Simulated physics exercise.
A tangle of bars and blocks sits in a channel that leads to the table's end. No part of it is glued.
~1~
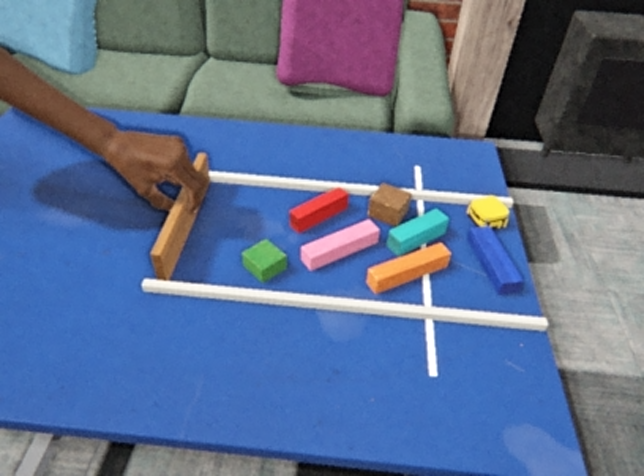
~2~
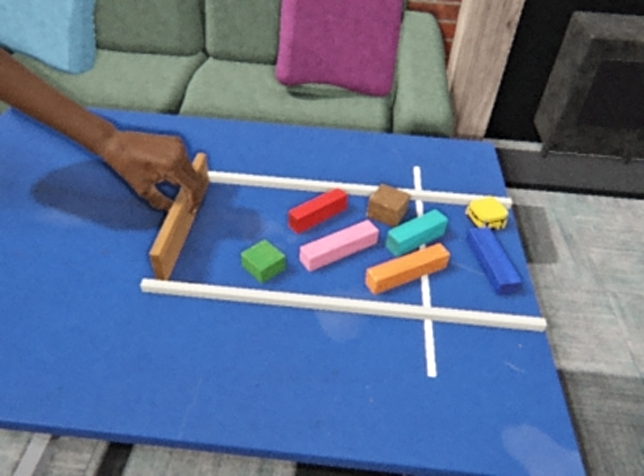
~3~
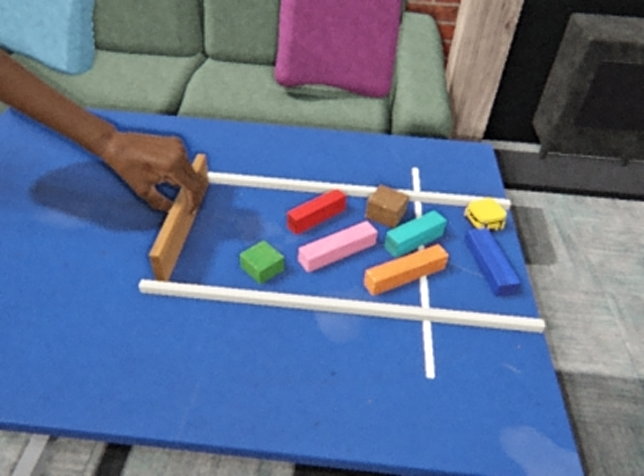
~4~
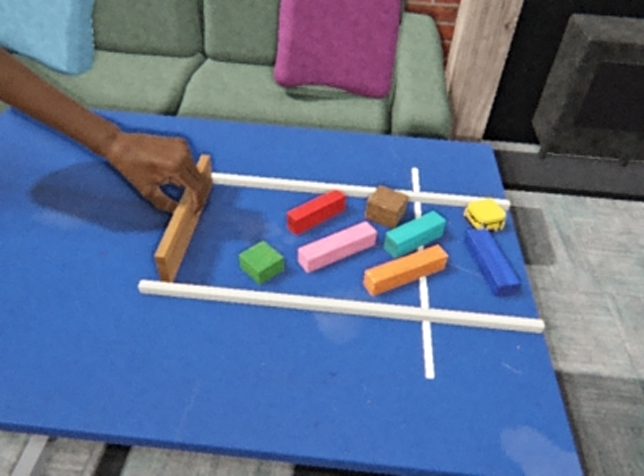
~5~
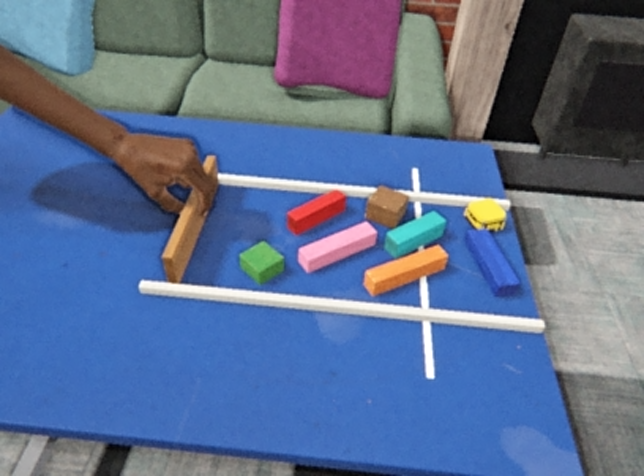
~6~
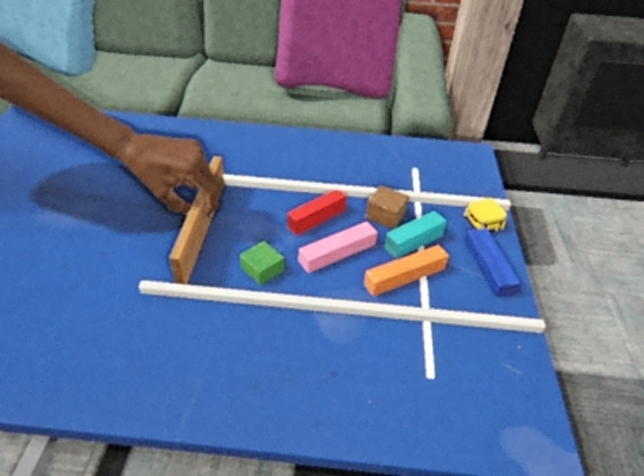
On a blue tabletop, a hand holds an upright wooden board between two white rails and slides it slightly to the right, while the colourful blocks and bars, the yellow case and the white tape stay in place.
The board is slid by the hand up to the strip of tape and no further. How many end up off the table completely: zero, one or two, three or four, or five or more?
Off the edge go none of them.
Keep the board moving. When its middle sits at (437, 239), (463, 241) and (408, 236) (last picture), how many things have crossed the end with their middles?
0; 2; 0.
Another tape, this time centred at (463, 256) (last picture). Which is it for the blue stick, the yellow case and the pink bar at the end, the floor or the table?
In this case the blue stick drops; next, the yellow case drops; last, the pink bar does not drop.
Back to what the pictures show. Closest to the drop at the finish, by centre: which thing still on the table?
The blue stick is it.
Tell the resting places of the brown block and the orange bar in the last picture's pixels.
Approximately (451, 206) for one, approximately (476, 279) for the other.
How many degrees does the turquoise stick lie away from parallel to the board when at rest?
Angle: Around 20°.
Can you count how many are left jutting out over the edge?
Overhanging ones - 0.
Soon after, none off yet; yellow case at rest near (485, 217); blue stick at rest near (491, 261); turquoise stick at rest near (416, 234).
Then, none off yet; yellow case at rest near (485, 217); blue stick at rest near (491, 261); turquoise stick moving near (419, 236).
At rest, the number that fall off is zero.
